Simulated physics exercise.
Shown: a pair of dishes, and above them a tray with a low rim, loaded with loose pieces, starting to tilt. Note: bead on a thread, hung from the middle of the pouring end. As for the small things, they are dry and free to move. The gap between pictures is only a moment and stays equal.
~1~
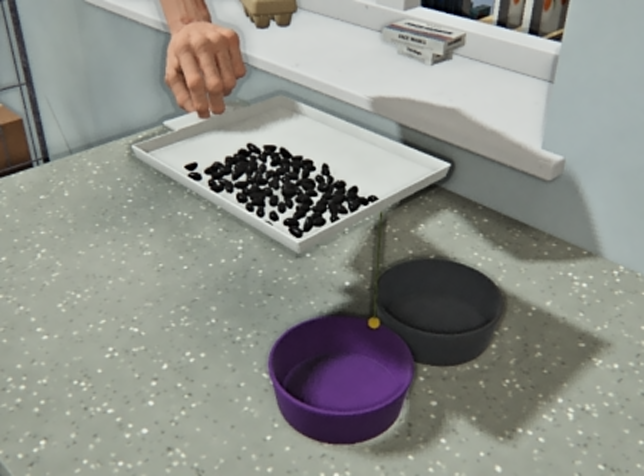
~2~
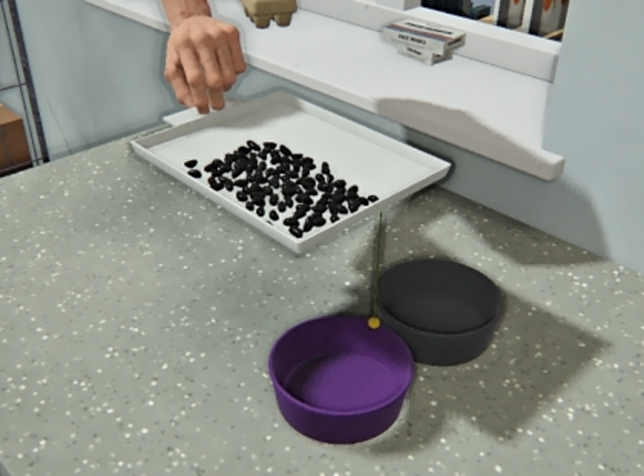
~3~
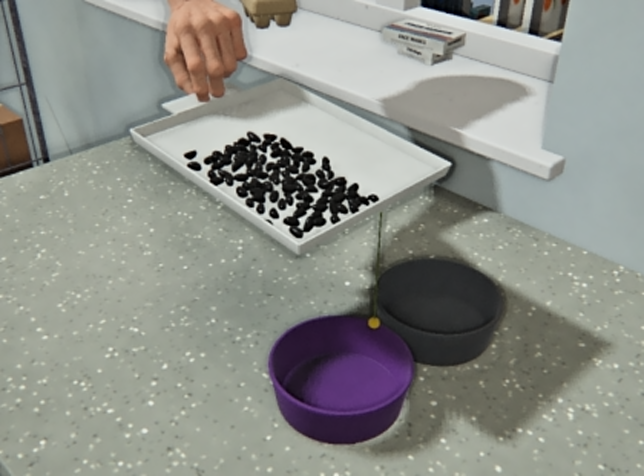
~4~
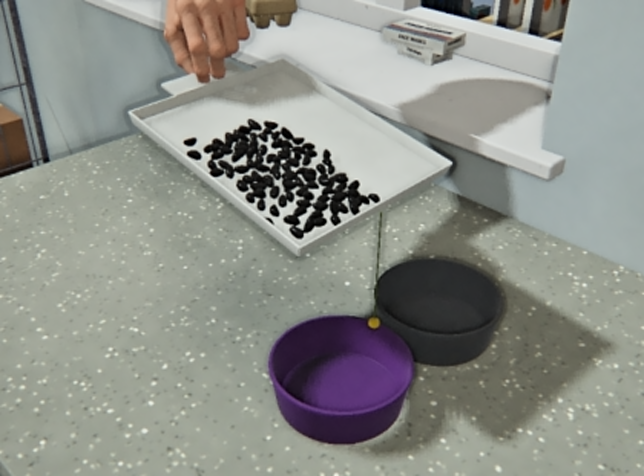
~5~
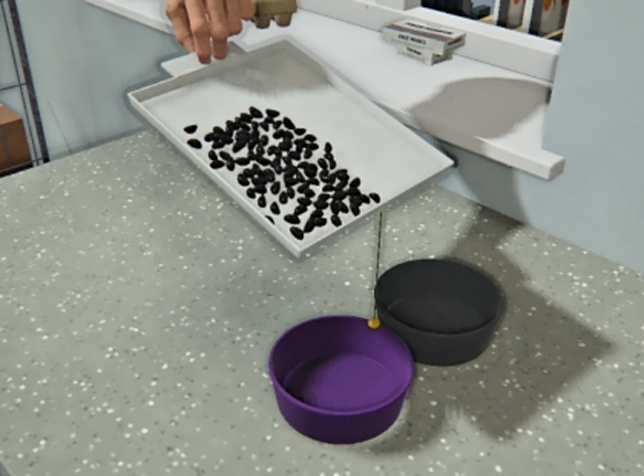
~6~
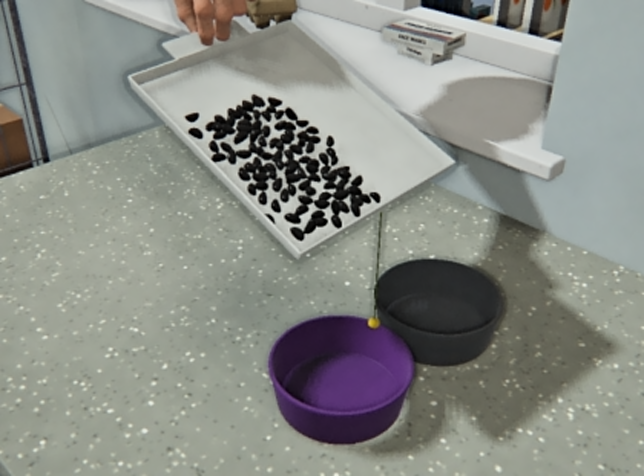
White tray of black beans tilting as a hand raises its far end, above a purple dish and a dark grey dish.
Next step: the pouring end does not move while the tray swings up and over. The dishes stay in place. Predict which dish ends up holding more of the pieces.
The left-side dish.
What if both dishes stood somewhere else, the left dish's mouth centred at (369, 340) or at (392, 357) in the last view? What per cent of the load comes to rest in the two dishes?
Try 1: Some 50 %; try 2: Some 70 %.
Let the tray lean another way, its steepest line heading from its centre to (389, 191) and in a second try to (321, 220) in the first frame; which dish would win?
The rightmost dish, then the leftmost dish.
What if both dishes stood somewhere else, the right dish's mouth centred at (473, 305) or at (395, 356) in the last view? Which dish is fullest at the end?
Try 1: The left-side dish; try 2: The right-side dish.
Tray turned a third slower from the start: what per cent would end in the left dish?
I'd expect near 80 per cent.
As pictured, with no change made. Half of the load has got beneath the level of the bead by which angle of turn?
Somewhere near 115 degrees, I'd say.
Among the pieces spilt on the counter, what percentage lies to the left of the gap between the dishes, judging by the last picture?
30 %, roughly.
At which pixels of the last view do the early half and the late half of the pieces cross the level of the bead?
The first part passes (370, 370); everything after passes (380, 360).
Shortly afterwards, tray tipped steeply; all but a few on the tray; only a few in the left dish; only a few in the air.
Next, tray tipped past a quarter turn; near two thirds on the tray; a little in the left dish; only a few outside both; near a quarter in the air.
Some moments later, tray tipped past a quarter turn; near two thirds in the left dish; near a quarter outside both.
In the end, tray tipped past a quarter turn; near two thirds in the left dish; none at all in the right dish; near a quarter outside both.
